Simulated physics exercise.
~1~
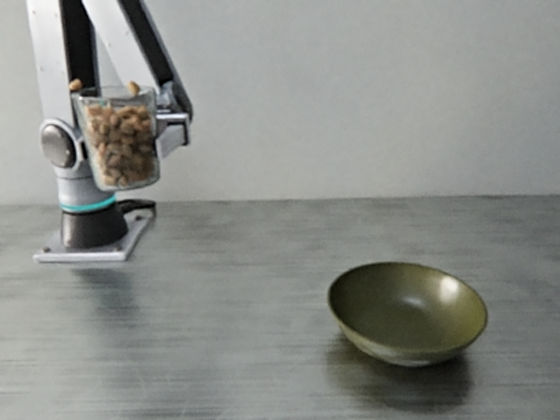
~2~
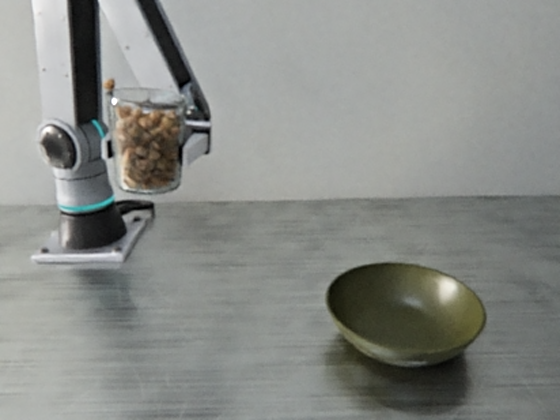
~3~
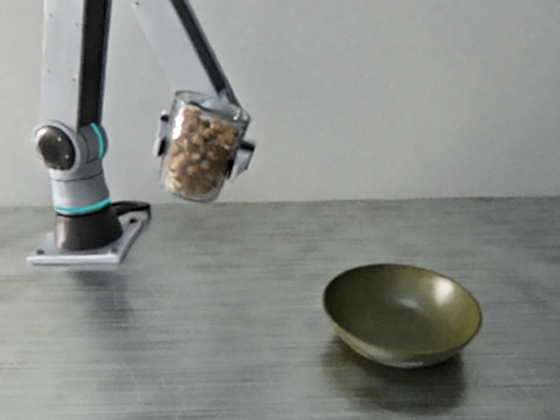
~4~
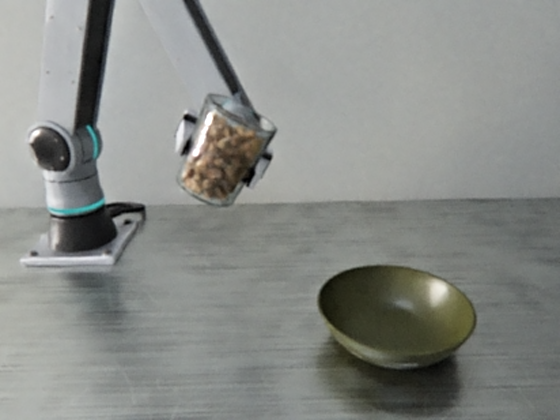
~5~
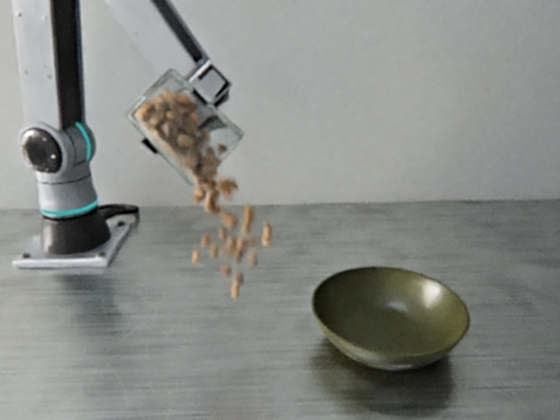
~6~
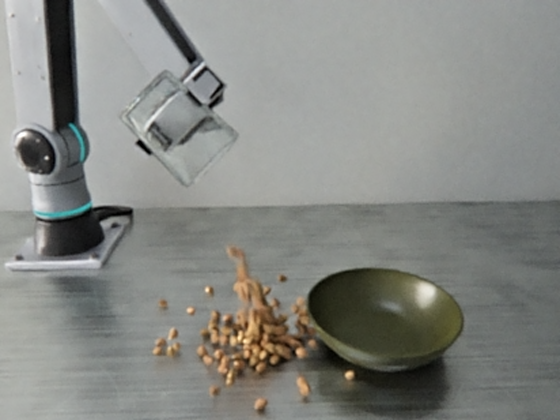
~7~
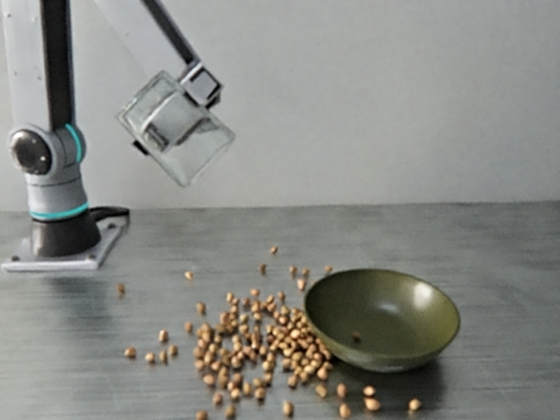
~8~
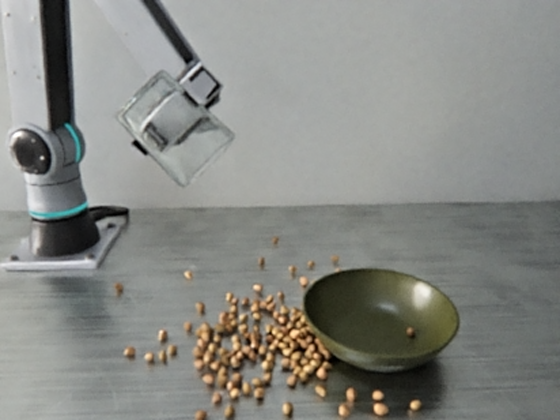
A silver robot arm with a teal ring stands at the left of a grey metal table, seen from the front and slightly above, gripping a clear cup full of brown beans. A shallow olive-green bowl sits empty to the right. The arm carries the cup rightward, leaning it further as it goes, then draws back slightly left and tips it upside down. The beans pour out in a stream well short of the bowl, hit the table and scatter. They settle in a loose spread beside the bowl, with just one bean inside it, while the arm holds the emptied cup still.
